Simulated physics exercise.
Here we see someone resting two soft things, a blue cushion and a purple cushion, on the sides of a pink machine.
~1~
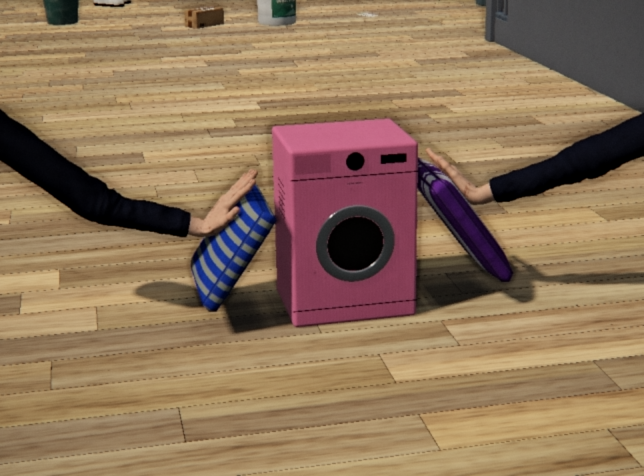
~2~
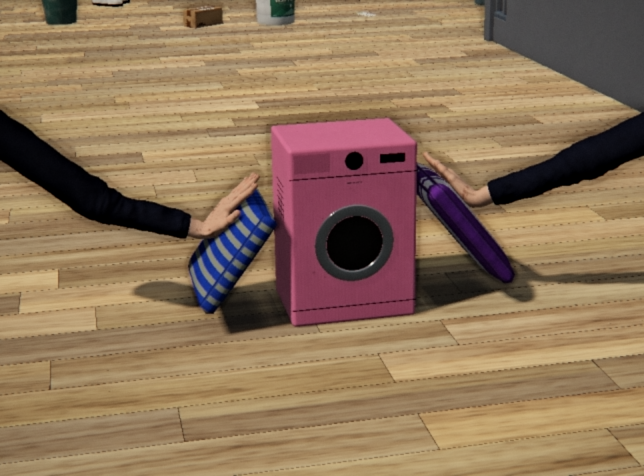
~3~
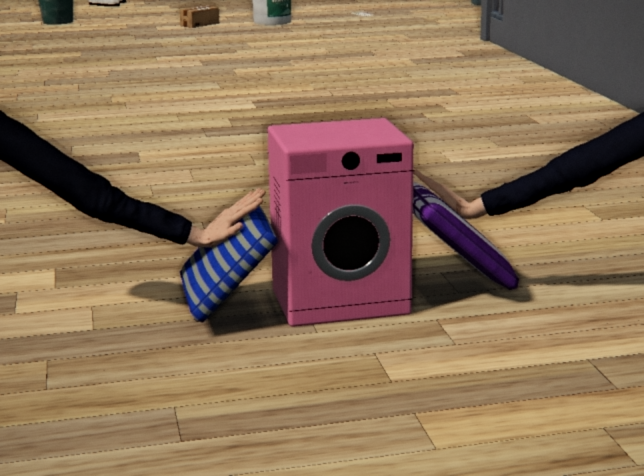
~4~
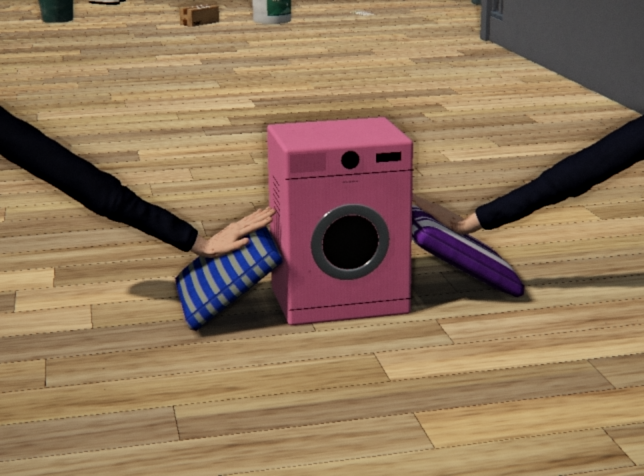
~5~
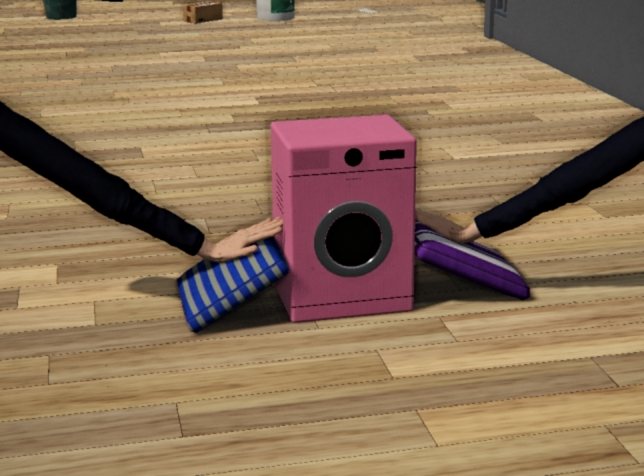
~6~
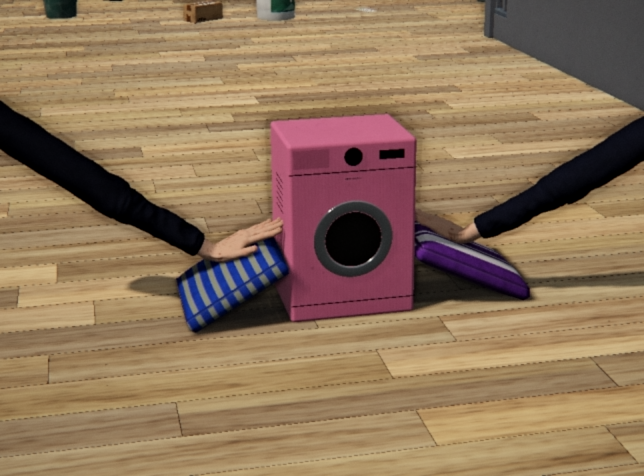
On a light wood plank floor, two dark-sleeved arms reach in from either side, hands against a blue striped cushion and a purple one leaning on a small pink machine. The cushions slide down its sides, their lower ends edging outward as the hands lower, until both rest at a low slant.
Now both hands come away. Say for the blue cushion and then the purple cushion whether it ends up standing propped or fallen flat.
In the end the blue cushion ends up flat, the purple cushion ends up flat.
Then, 0.28 s on from there, blue cushion flat on the floor near (226, 292); purple cushion flat on the floor near (462, 273).
Then, 0.62 s on from there, blue cushion flat on the floor near (226, 295); purple cushion flat on the floor near (462, 275).
In the end, blue cushion flat on the floor near (226, 295); purple cushion flat on the floor near (462, 275). The blue cushion slides down flat and the purple cushion slips and lies down.
